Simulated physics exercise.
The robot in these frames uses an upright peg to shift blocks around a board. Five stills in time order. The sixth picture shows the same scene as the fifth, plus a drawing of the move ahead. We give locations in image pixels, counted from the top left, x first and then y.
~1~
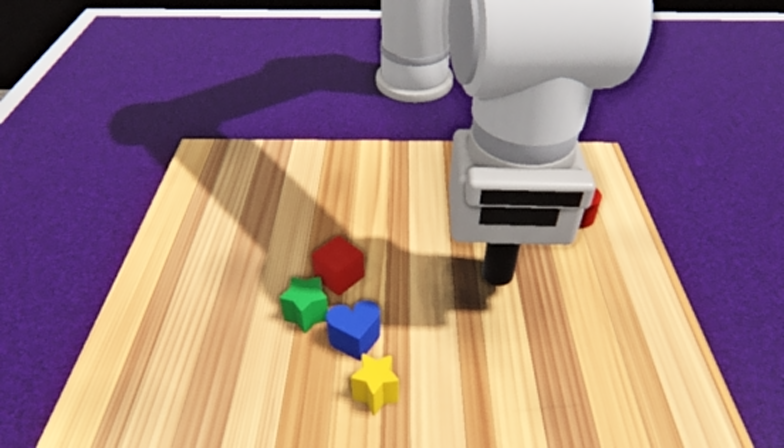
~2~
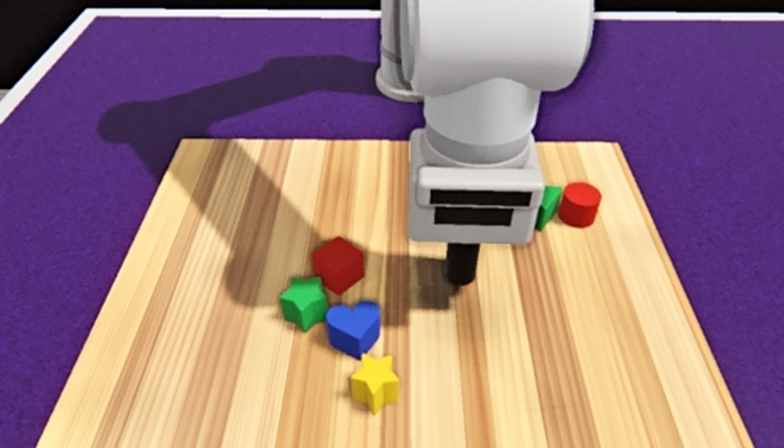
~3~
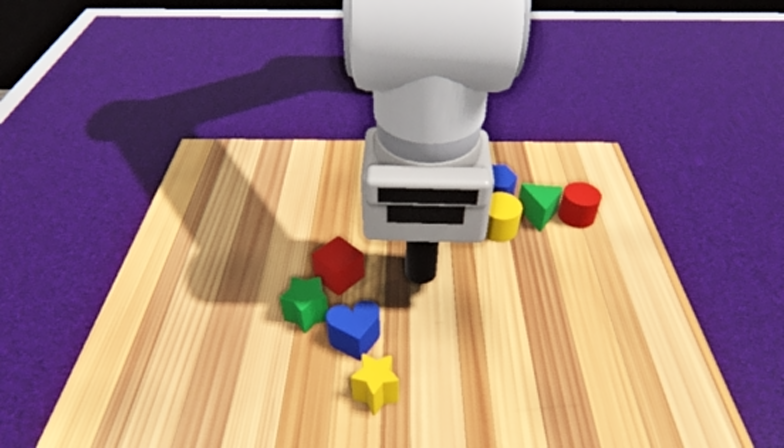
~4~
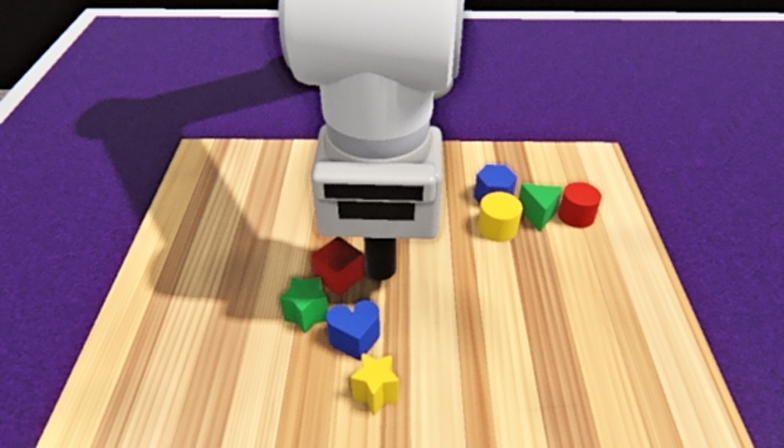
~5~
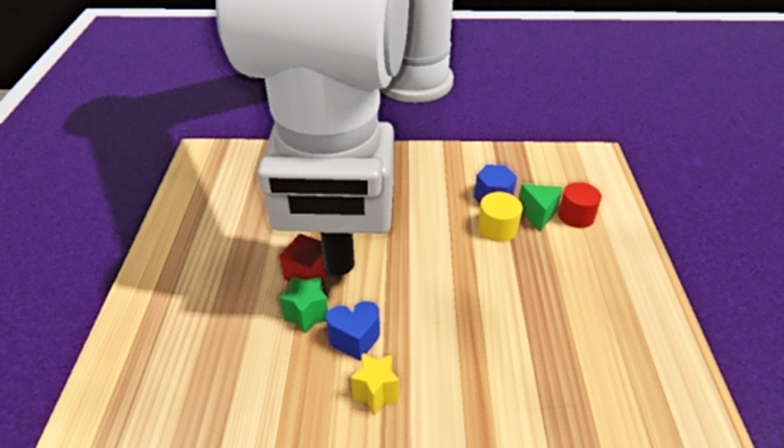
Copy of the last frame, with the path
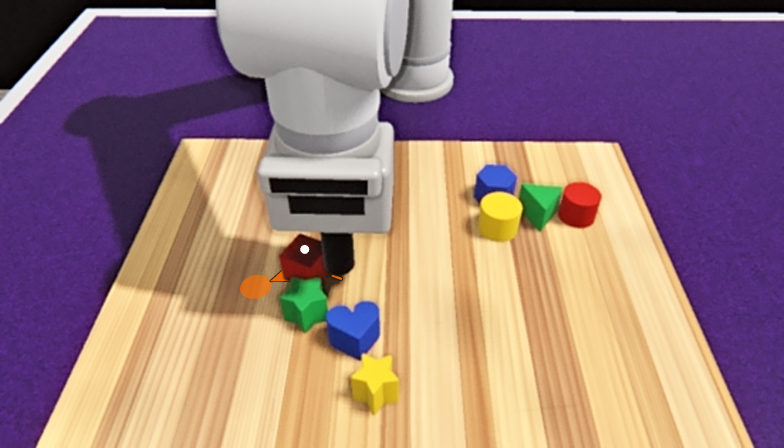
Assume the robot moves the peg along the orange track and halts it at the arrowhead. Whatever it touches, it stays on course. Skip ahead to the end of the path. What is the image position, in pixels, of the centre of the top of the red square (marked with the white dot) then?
Its top face will be centred at roughly (221, 251).
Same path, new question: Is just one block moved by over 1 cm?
Yes, that is what happens.
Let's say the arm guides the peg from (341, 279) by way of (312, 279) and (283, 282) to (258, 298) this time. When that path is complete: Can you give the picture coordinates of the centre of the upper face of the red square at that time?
For the centre of its top, I'd go with (244, 248).
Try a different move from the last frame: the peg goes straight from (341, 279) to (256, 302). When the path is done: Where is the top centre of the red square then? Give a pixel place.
Answer: (265, 249).
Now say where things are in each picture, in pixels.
The first frame shows lower end of the peg (498, 275), tops of blocks, green star block (304, 291), red square (338, 253).
The second frame shows peg (460, 275), blocks as before.
The third frame shows peg (421, 273), blocks as before.
The fourth frame shows peg (381, 270), blocks as before.
The fifth frame shows peg (340, 265), green star block (304, 291), red square (305, 249).
The drawn path runs from (341, 279) via (314, 270) and (285, 276), ending at (256, 287); the dot is on the red square.
On the path given first. Halfway along, peg (297, 257); red square (261, 247), turned 20° anticlockwise.
At the end, peg (252, 273); green star block not moved; red square (221, 251), turned 15° clockwise.
